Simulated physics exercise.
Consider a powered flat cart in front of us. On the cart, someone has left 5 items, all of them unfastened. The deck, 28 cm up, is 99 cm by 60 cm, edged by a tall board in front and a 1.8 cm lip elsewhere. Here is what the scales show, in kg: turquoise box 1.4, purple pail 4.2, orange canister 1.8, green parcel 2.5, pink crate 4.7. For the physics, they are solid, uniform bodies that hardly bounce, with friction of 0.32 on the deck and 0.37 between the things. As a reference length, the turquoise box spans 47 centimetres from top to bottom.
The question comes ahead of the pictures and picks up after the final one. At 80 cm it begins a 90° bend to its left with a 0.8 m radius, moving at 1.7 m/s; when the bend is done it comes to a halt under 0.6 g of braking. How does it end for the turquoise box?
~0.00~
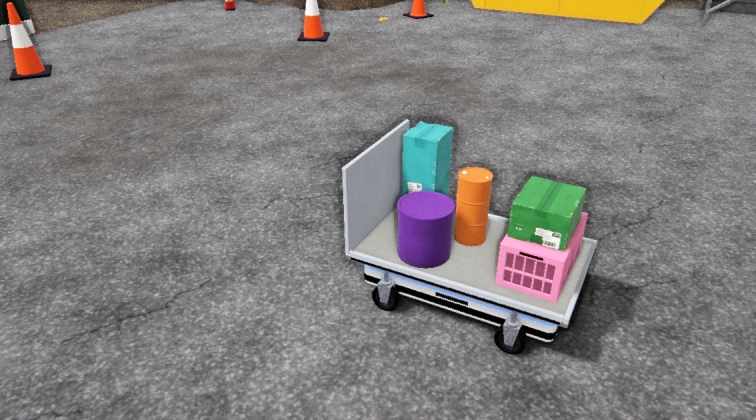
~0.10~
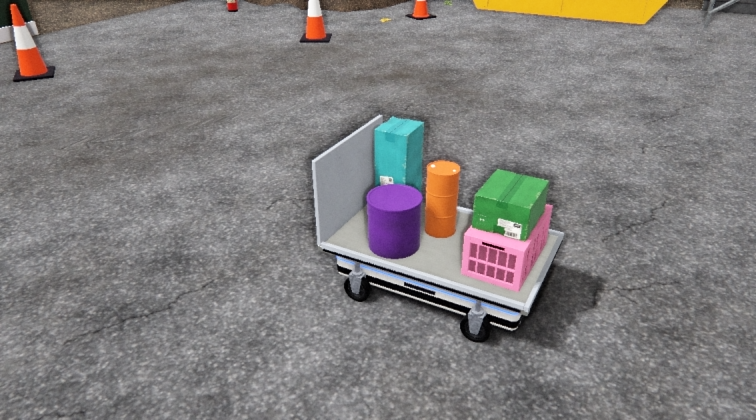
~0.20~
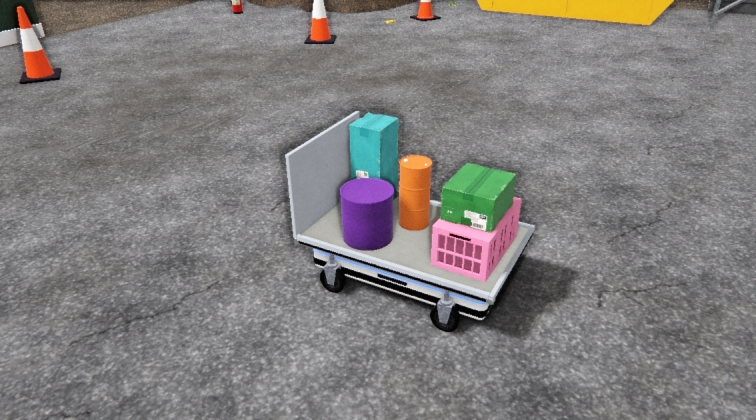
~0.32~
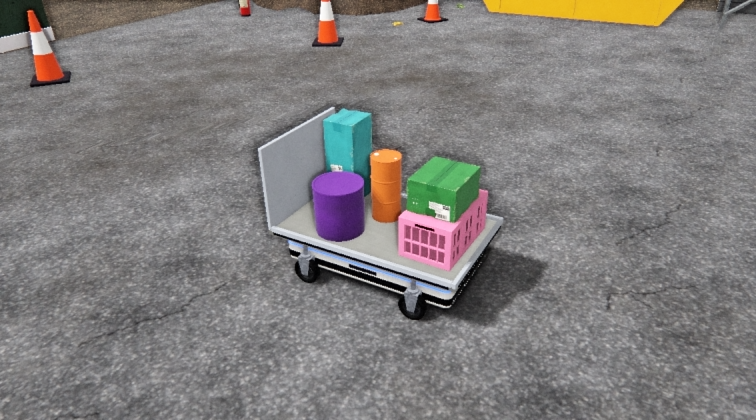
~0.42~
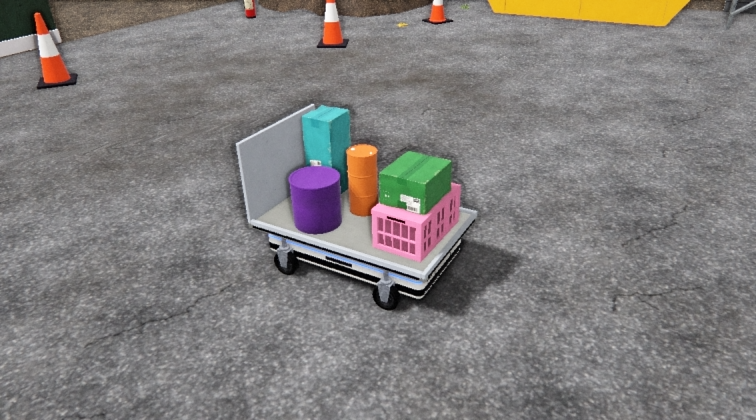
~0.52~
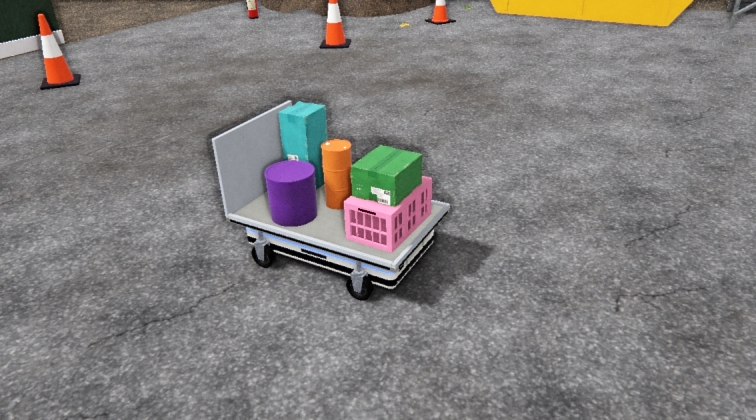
Goes down.
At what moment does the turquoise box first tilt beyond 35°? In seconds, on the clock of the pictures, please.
Somewhere about 0.8 s.
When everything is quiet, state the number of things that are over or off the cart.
The answer is 2.
Around 1.02 s, cart 173 cm along, turned 56°; turquoise box and orange canister now off the cart; purple pail shifted 21 cm; green parcel shifted 4 cm.
Around 1.42 s, cart 241 cm along, turned 90°; purple pail shifted 29 cm; green parcel shifted 15 cm; pink crate shifted 9 cm.
Finally (2.3 s), off the cart and tipped over, turquoise box and orange canister; not toppled but over 10 cm from the start, purple pail, green parcel and pink crate. In the last view, turquoise box near (50, 230).
